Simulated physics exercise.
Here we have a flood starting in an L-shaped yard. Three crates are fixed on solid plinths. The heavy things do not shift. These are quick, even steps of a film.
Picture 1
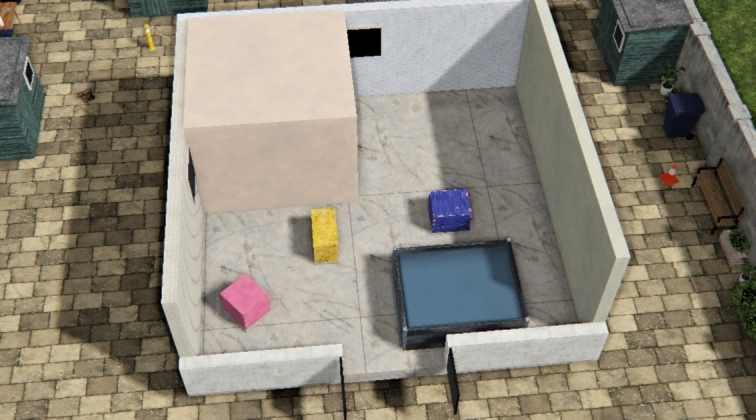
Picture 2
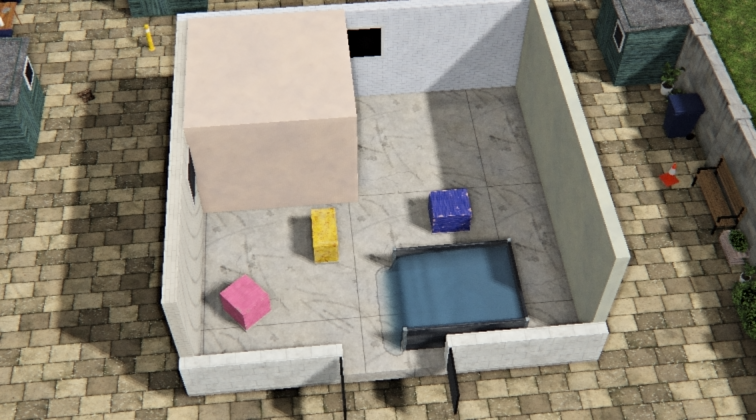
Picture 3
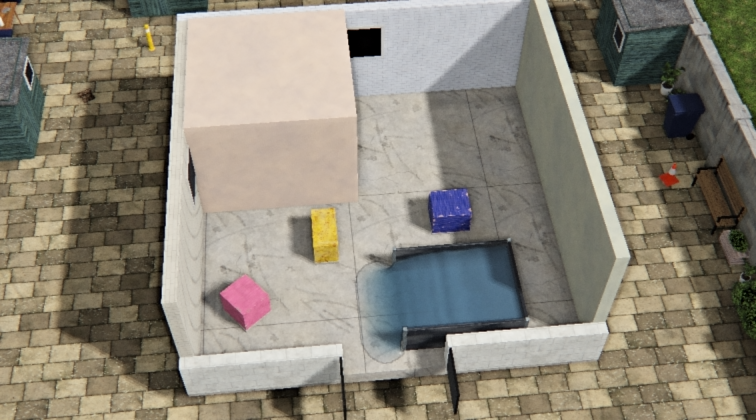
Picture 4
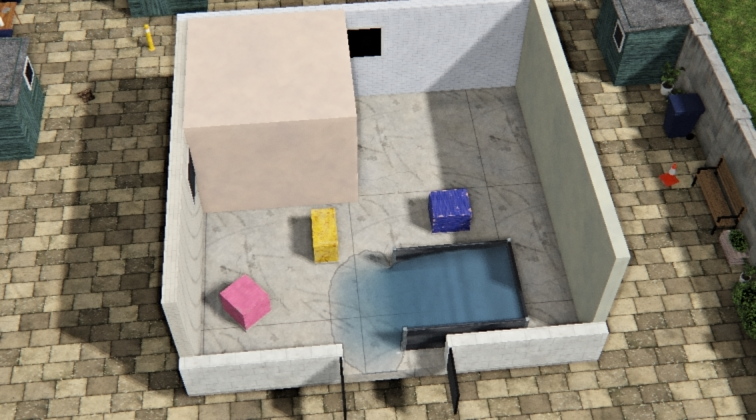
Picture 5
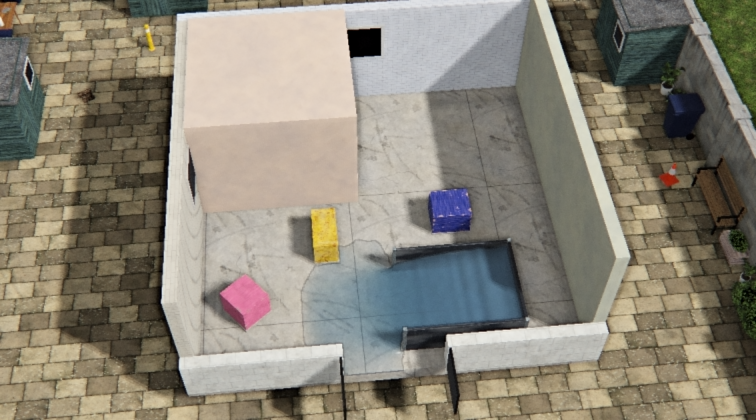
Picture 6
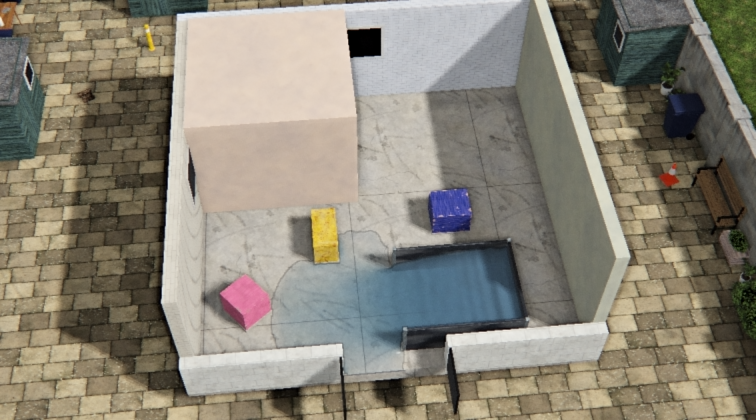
Water poured out of the open left side of a dark-edged tank in a walled yard, spreading left across the pale floor toward the pink and yellow blocks while the blocks stayed still.
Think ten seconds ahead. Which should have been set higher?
In the end: The blue crate is wetted; the yellow crate is wetted; the pink crate is wetted.
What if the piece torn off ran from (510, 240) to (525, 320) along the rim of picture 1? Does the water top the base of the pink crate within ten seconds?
My reading: The pink crate escapes it.
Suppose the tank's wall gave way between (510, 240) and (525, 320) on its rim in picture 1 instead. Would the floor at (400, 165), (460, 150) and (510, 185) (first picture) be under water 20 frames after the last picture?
In turn: Flooded, covered, awash.
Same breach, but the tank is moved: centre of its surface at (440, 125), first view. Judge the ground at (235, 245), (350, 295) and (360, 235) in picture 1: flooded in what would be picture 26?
One after the other: No water, flooded, flooded.
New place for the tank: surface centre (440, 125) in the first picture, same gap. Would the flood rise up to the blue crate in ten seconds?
Blue crate is topped.
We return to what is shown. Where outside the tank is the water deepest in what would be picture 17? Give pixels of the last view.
Near (210, 374).
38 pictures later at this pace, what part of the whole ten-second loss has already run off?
About 50 per cent.
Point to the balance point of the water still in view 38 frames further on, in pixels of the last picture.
Roughly at (332, 268).
A moment on, water covers 25 % of the floor; the blue crate not reached, the yellow crate water round its plinth, the pink crate water round its plinth.
Next, water covers 35 % of the floor; the blue crate not reached, the yellow crate water round its plinth, the pink crate water round its plinth.
Then, water covers 40 % of the floor; the blue crate water round its plinth, the yellow crate water round its plinth, the pink crate water round its plinth.
Later, water covers 65 % of the floor; the blue crate water round its plinth, the yellow crate water round its plinth, the pink crate water round its plinth.
In the end, water covers 90 % of the floor; the blue crate was topped, the yellow crate was topped, the pink crate was topped.
